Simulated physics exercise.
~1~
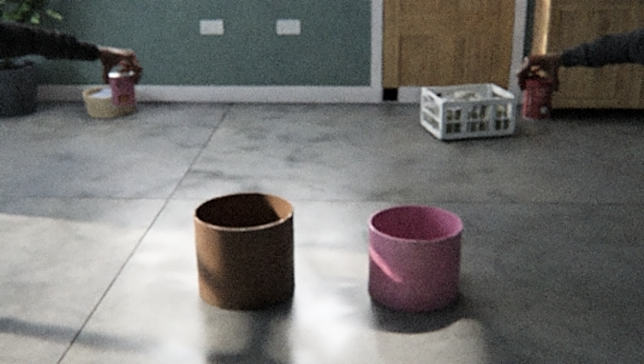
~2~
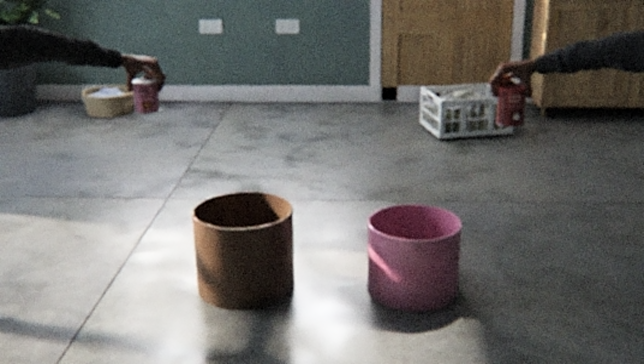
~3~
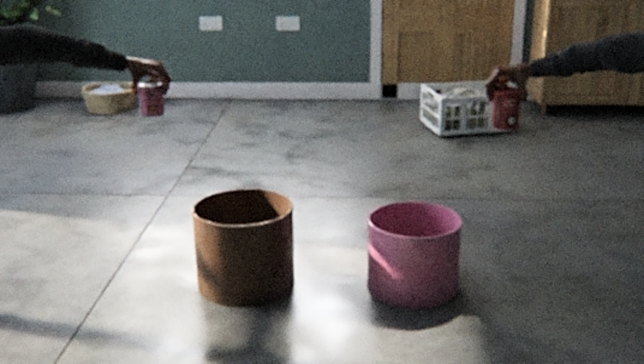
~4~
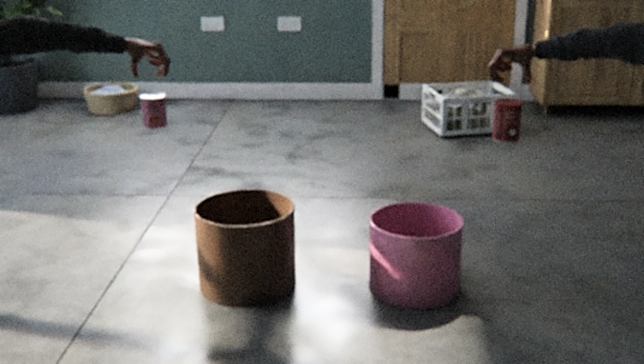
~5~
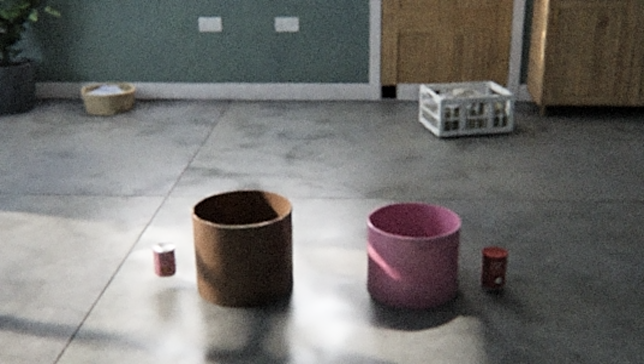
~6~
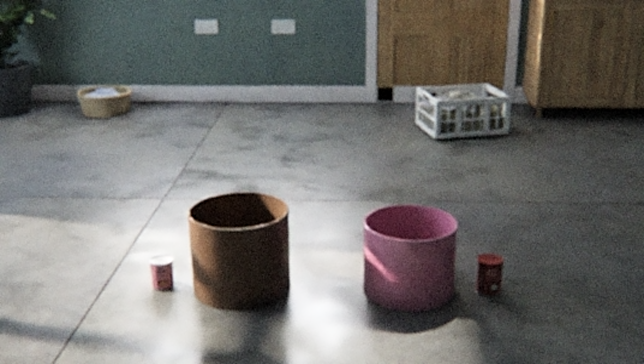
Two hands reached in from opposite sides, moved a pink tin and a red tin slightly inward, and let go. Both tins dropped outside the brown and pink buckets, ending upright on the floor, the pink one at left and the red at right.
